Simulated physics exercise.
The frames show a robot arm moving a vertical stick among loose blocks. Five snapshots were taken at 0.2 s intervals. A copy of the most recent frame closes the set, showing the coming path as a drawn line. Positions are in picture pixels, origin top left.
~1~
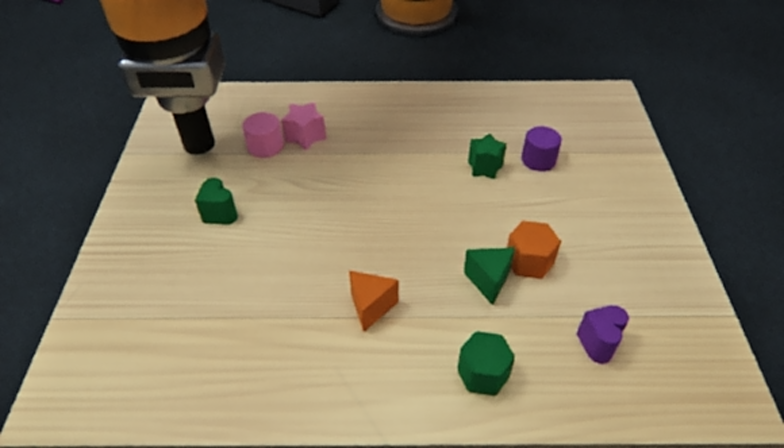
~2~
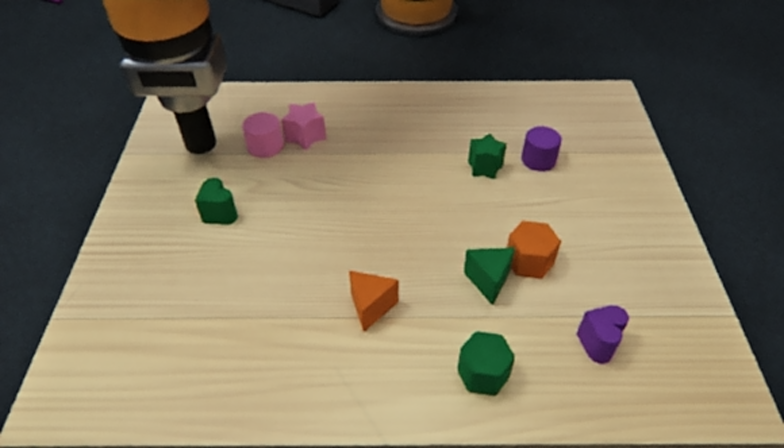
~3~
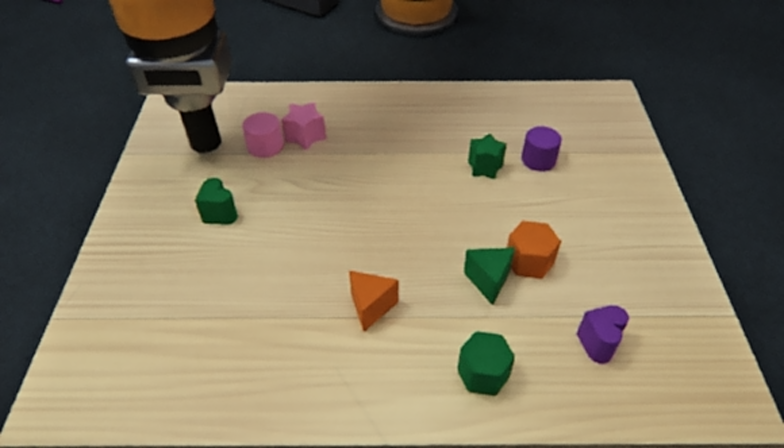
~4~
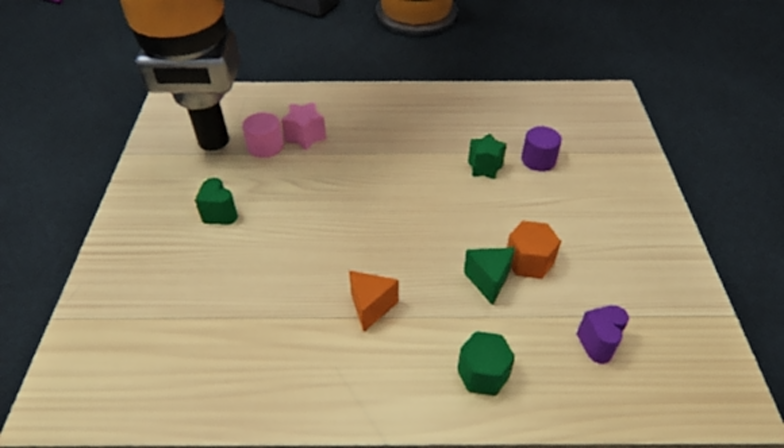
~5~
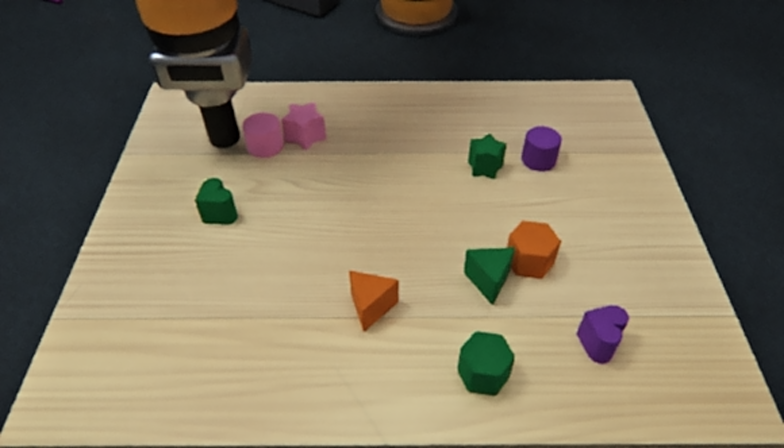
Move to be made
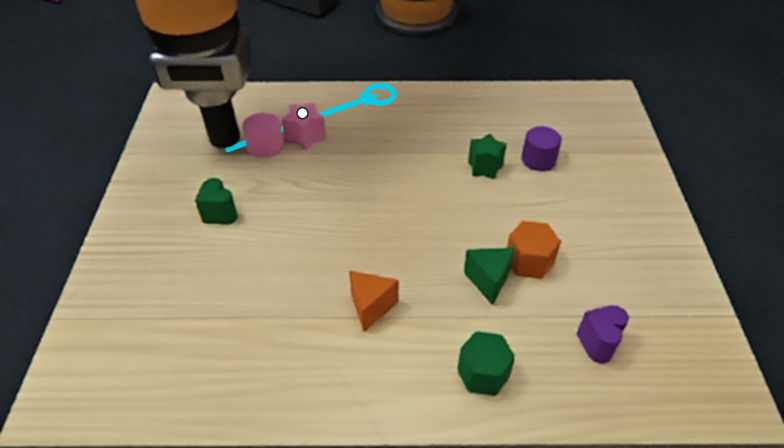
Robot arm with a black stick edging slightly right toward a pink round block and star, other coloured blocks staying still.
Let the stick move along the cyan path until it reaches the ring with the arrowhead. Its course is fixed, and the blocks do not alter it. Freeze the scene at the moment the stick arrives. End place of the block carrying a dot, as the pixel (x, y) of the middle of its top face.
Close to (336, 113).
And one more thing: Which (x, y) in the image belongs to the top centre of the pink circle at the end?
Its top centre is at about (304, 120).
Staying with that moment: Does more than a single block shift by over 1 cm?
Answer: Yes.
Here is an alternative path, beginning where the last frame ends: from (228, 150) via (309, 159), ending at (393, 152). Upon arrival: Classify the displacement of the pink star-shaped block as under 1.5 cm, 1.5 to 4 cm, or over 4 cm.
It is going to finish beyond 4 cm from where it is now.
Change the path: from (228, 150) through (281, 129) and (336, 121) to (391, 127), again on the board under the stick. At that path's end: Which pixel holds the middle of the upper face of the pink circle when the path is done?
Just about (306, 121).
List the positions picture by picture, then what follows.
In the first picture, lower end of the stick (200, 145), tops of blocks, pink circle (261, 123), pink star-shaped block (302, 113).
In the second picture, stick (201, 144), blocks as before.
In the third picture, stick (206, 143), blocks as before.
In the fourth picture, stick (214, 141), blocks as before.
In the fifth picture, stick (225, 138), pink circle (261, 123), pink star-shaped block (302, 113).
The drawn path runs in a line from (228, 150) to (380, 94); the dot is on the pink star-shaped block.
The first path, step by step. One third of the way, stick (280, 118); pink circle (301, 120); pink star-shaped block (333, 113), turned 35° anticlockwise.
Two thirds of the way, stick (331, 100); pink circle (304, 120); pink star-shaped block (336, 113), turned 35° anticlockwise.
At the end, stick (380, 83); pink circle (304, 120); pink star-shaped block (336, 113), turned 35° anticlockwise.
